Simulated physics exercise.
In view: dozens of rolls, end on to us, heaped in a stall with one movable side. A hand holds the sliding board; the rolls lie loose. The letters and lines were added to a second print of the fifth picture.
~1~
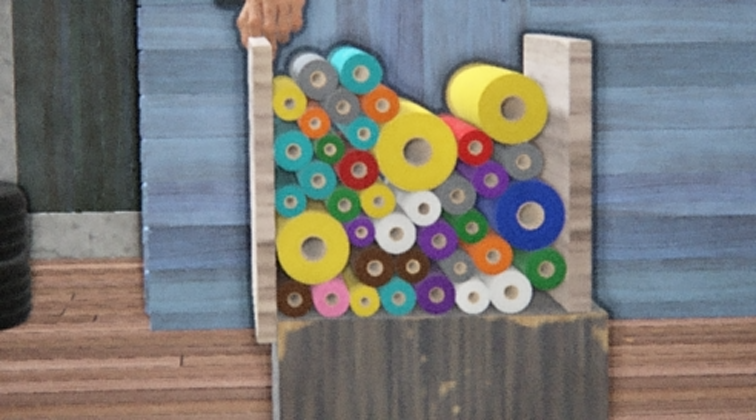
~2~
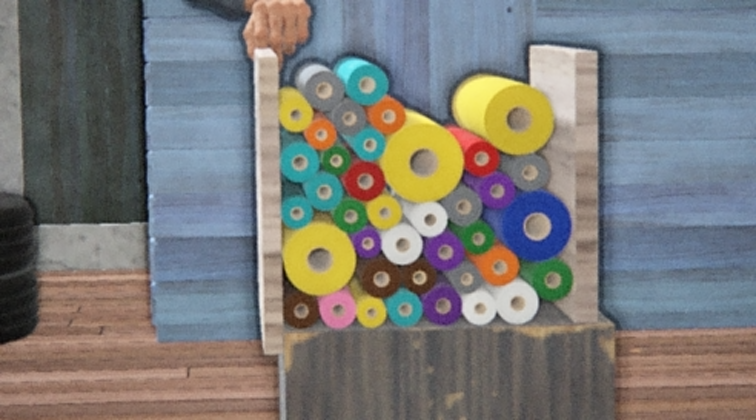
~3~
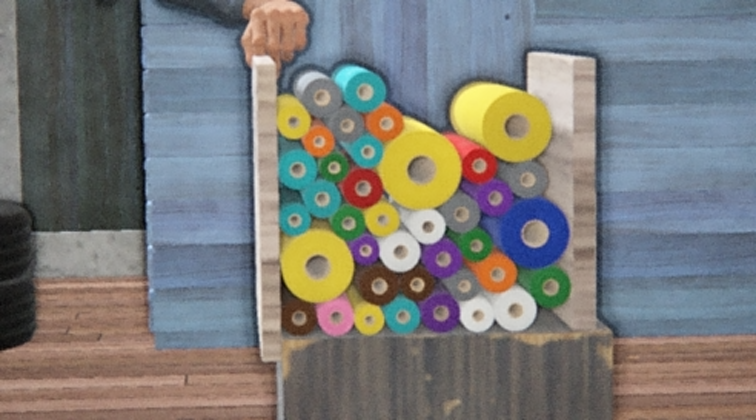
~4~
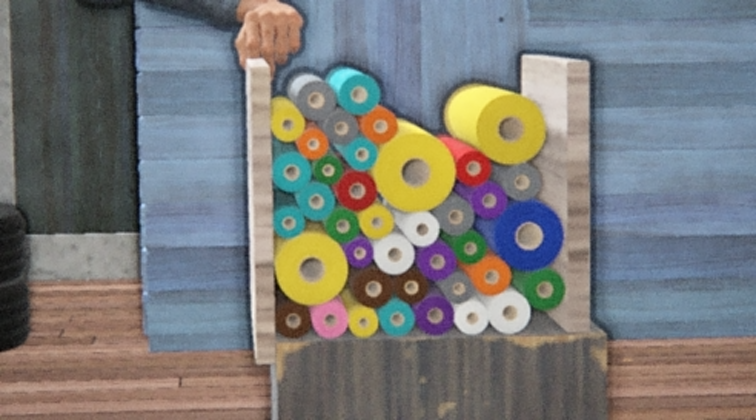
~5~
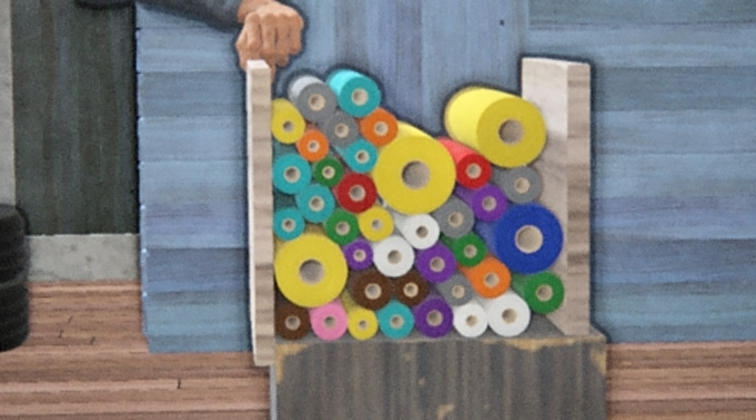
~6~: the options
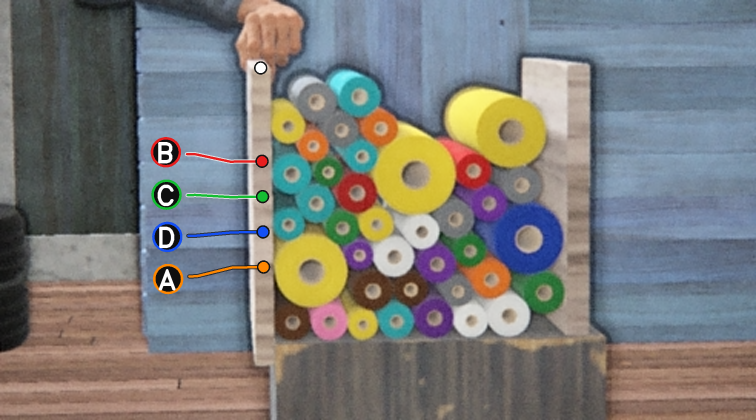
At the start, a hand rests at the top of the left board of a stall heaped with colourful loose rolls. The whole view shifts slightly down and right, then drifts back left, showing more of the dark sleeve, while the hand, board and rolls show no clear movement of their own.
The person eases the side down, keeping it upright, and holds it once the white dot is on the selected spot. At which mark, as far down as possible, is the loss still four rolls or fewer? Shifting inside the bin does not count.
It can be let down to C.
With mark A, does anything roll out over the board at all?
Yes, at A.
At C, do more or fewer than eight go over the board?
Fewer than eight.
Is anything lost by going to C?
Yes.
On the copy, A at (263, 267); B at (262, 161); C at (262, 196); D at (263, 232); the white dot at (261, 68).
On C. First, top of the board (272, 129).
Then, top of the board (273, 195).
Finally, top of the board (273, 195), two out over the board.
By contrast, A more than four out over the board; B none out over the board; D more than four out over the board.
